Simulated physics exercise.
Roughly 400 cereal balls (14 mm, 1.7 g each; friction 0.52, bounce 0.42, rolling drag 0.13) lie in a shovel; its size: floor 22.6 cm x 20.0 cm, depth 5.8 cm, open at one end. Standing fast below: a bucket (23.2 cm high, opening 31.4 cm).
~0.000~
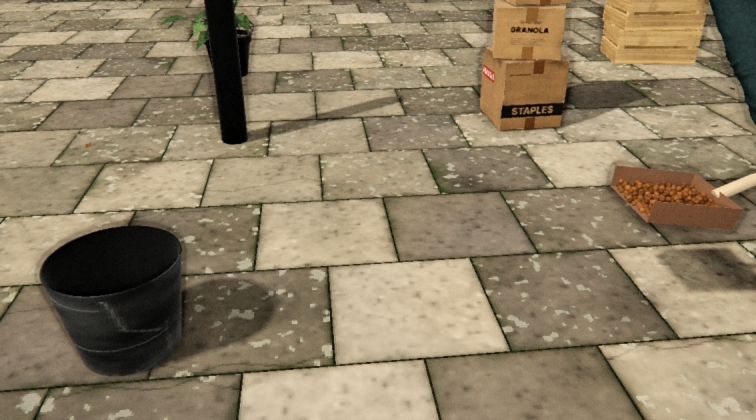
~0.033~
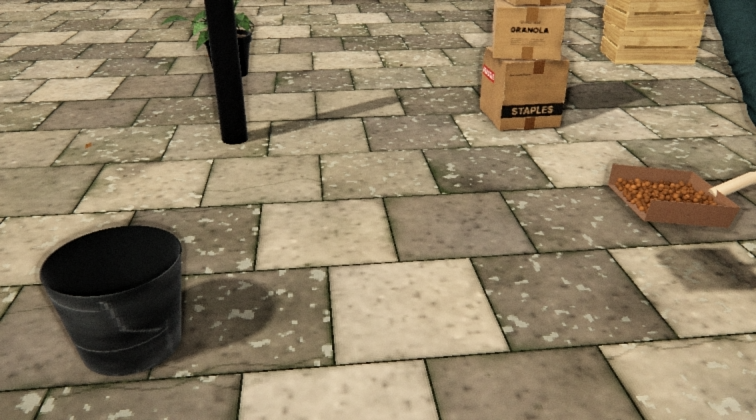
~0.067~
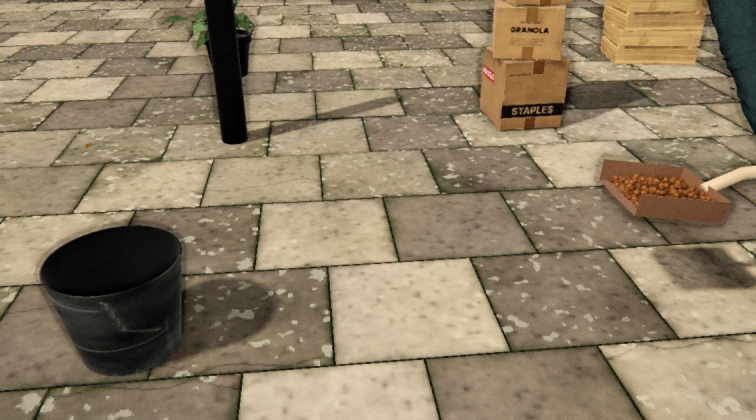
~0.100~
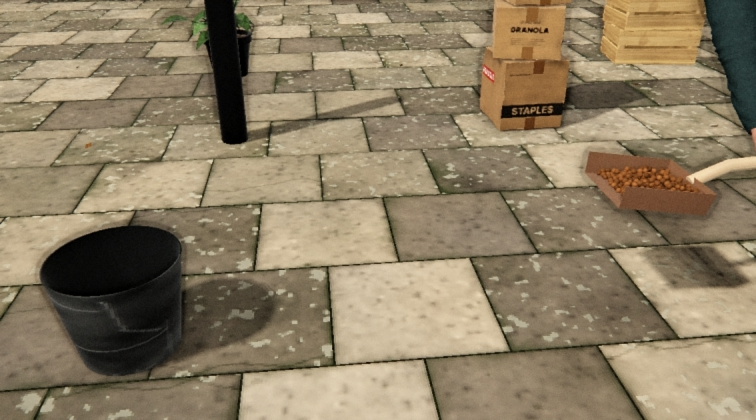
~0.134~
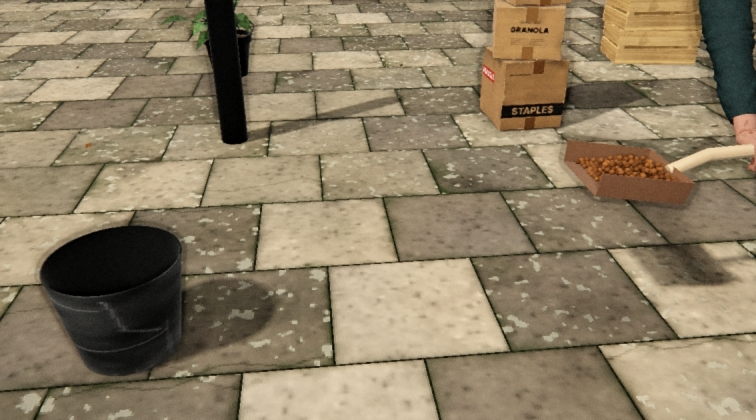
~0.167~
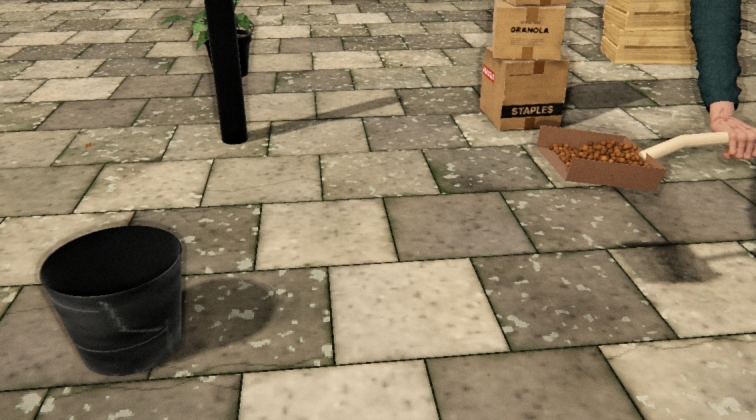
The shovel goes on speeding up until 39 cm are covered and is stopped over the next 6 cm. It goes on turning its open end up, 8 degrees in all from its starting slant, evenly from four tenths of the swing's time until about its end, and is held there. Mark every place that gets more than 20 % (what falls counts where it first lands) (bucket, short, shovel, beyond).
Bucket no, short no, shovel no, beyond yes.
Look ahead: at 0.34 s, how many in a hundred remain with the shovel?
Roughly 0 per cent.
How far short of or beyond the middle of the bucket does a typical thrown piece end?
About 60 cm beyond it.
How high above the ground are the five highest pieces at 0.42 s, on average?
Some 75 cm.
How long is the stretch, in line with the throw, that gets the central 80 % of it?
About 40 cm.
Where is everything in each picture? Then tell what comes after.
The first frame shows shovel at (699, 207); tilt 9 degrees; moved 0.0 cm; low side right; open edge at (627, 203); middle of the load at (676, 198); bucket at (113, 258).
The second frame shows shovel at (696, 206); tilt 9 degrees; moved 1.0 cm; low side right; open edge at (624, 201); middle of the load at (676, 196).
The third frame shows shovel at (686, 201); tilt 9 degrees; moved 4.1 cm; low side right; open edge at (615, 197); middle of the load at (671, 194).
The fourth frame shows shovel at (671, 193); tilt 9 degrees; moved 9.0 cm; low side right; open edge at (599, 189); middle of the load at (657, 183).
The fifth frame shows shovel at (648, 181); tilt 9 degrees; moved 16.2 cm; low side right; open edge at (577, 177); middle of the load at (636, 175).
The sixth frame shows shovel at (619, 166); tilt 10 degrees; moved 25.2 cm; low side right; open edge at (549, 163); middle of the load at (614, 159); bucket at (113, 258). It turns about 60 degrees a second.
After 0.26 s, tilt 15 degrees; shovel 75 %, in the air 25 %; middle of all pieces near (501, 114).
Then, at 0.34 s, tilt 16 degrees; in the air 100 %; middle of all pieces near (390, 92).
After 0.42 s, tilt 16 degrees; in the air 100 %; middle of all pieces near (274, 97).
After 0.49 s, tilt 16 degrees; in the air 100 %; middle of all pieces near (174, 124).
In the end, at 2.0 s, bucket 5 %, short 0 %, shovel 0 %, beyond 95 %.
